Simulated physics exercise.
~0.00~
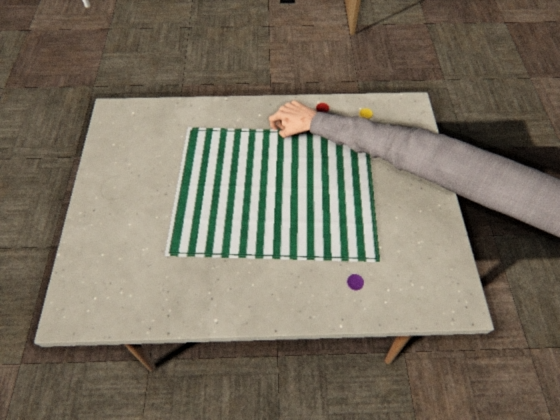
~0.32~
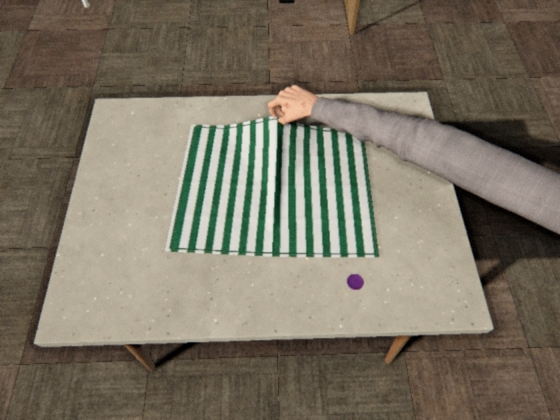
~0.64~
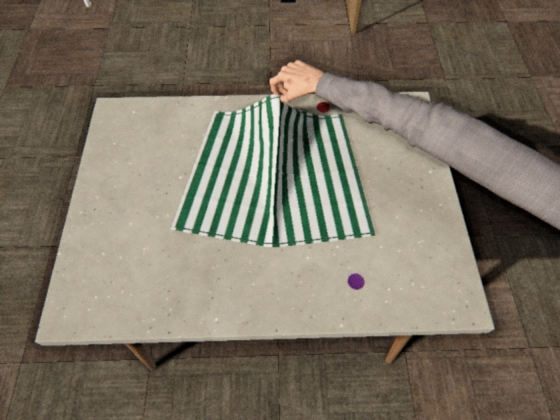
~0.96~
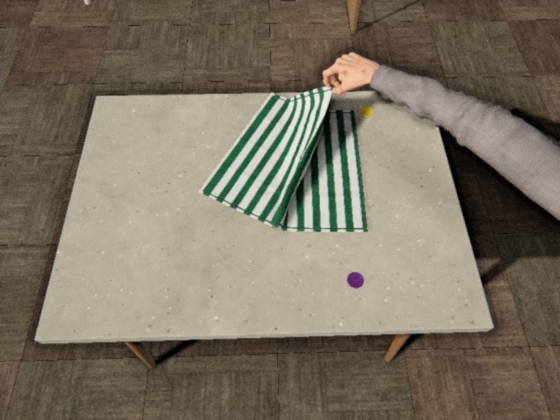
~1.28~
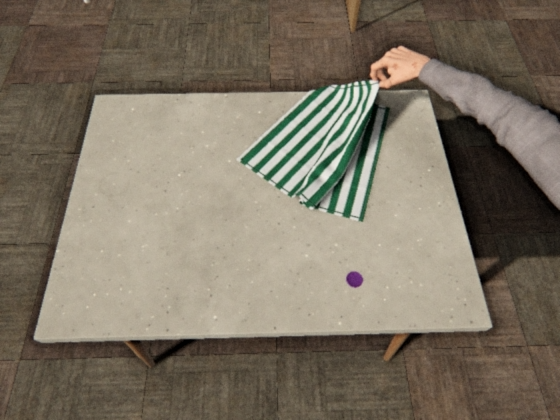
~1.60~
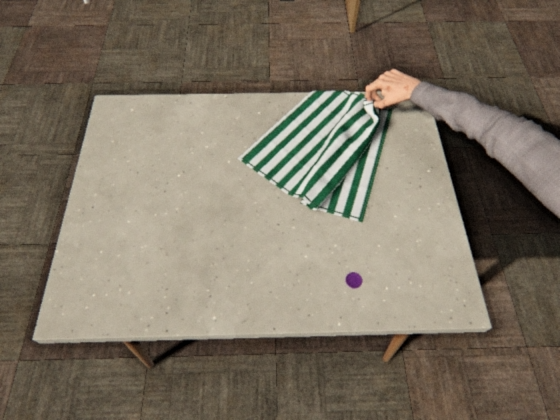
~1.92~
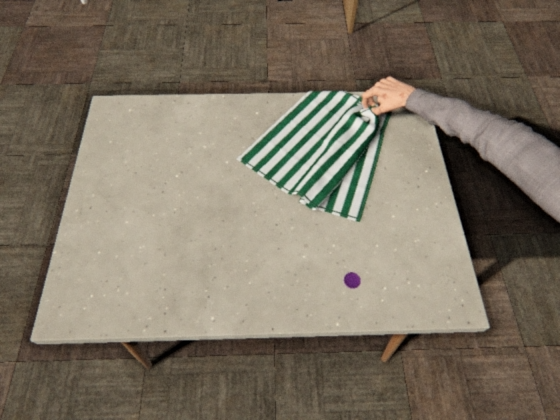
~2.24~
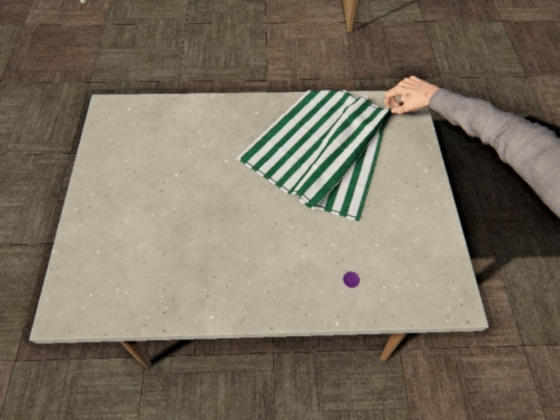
On a pale speckled table standing on brown carpet tiles, seen from above at a slight angle, lies a green-and-white striped napkin. A red disc and a yellow one sit beyond its top edge, and a purple disc lies near its lower right. A grey-sleeved arm reaches in from the right, pinches the far edge and draws it up and away, gathering the cloth. The hand then pulls it rightward, over the red and yellow discs. Finally it lets go, leaving the napkin partly folded over both, with the purple disc still uncovered.
